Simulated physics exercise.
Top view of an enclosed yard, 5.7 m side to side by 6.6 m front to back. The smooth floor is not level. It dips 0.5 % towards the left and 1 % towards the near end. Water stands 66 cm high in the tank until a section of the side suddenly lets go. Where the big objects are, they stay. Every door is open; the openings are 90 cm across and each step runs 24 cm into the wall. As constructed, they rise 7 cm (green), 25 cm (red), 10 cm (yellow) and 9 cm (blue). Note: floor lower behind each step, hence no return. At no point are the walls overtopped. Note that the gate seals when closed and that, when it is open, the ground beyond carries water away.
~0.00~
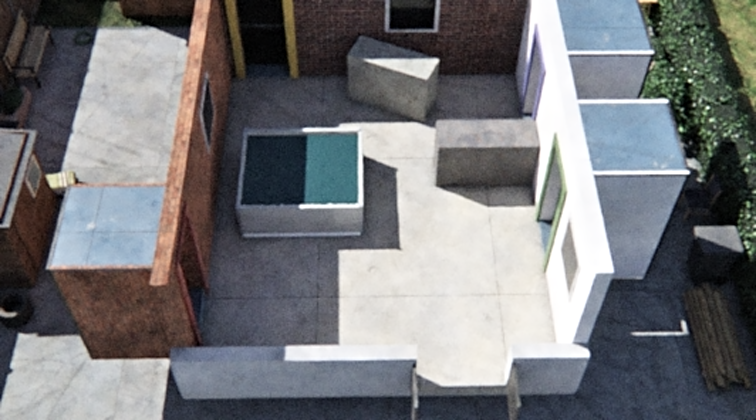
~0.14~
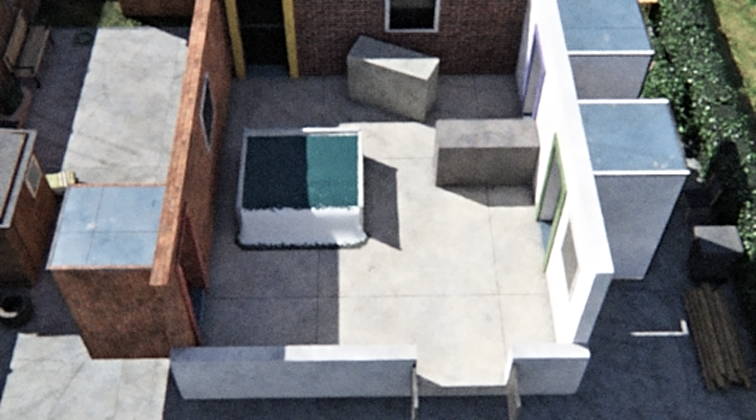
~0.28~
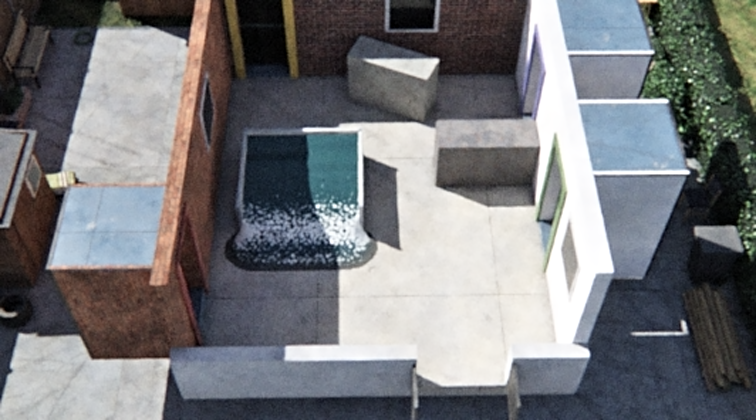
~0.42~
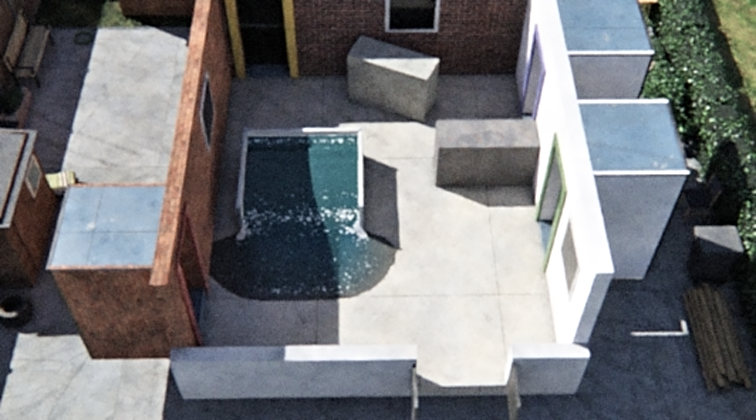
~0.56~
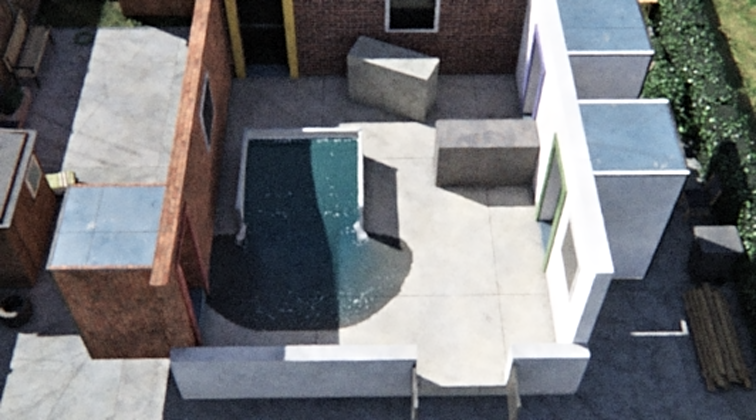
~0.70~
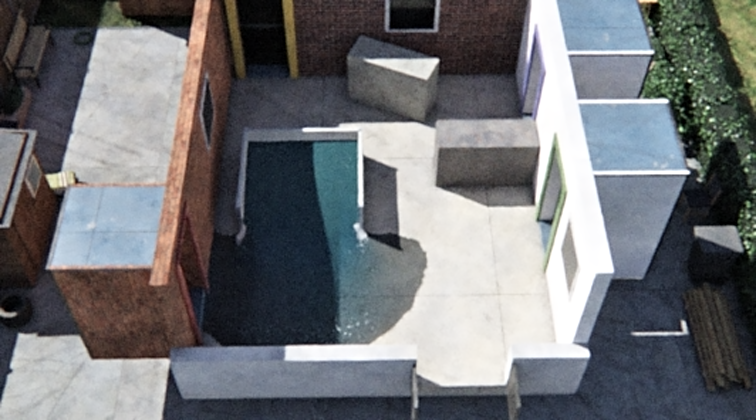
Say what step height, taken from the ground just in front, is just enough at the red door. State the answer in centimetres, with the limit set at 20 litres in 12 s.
I would put it at 25 cm.
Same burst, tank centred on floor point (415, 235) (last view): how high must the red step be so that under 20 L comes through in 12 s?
Then roughly 16 cm.
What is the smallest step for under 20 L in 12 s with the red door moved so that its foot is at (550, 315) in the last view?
Roughly 14.0 cm.
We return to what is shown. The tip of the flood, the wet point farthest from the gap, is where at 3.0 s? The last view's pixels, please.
Close to pixel (555, 370).
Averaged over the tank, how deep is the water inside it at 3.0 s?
It averages near 11 cm.
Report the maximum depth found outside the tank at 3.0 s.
27 cm.
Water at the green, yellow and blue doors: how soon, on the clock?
Green 3.4 s, yellow 5.0 s, blue not within the 12 s.
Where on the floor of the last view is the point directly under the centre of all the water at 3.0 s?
I'd put it close to (318, 299).
After 1.4 s water covers 30 % of the floor, deepest (48 cm) near (198, 375); 16 cm at the red door, 0 litres in over its 25 cm step.
After 3.0 s water covers 40 % of the floor, deepest (27 cm) near (198, 375); 25 cm at the red door, 17 litres in over its 25 cm step.
After 12.0 s water covers 85 % of the floor, deepest (14 cm) near (205, 315); 12 cm at the red door, 19 litres in over its 25 cm step.
At the red door as built, the water arrived by 0.7 s and peaked near 33 cm at 2.4 s.
With a step of 22 cm, 32 litres would have come in within the 12 s; with 30 cm, 8 litres. So under 20 litres takes about 25 cm.
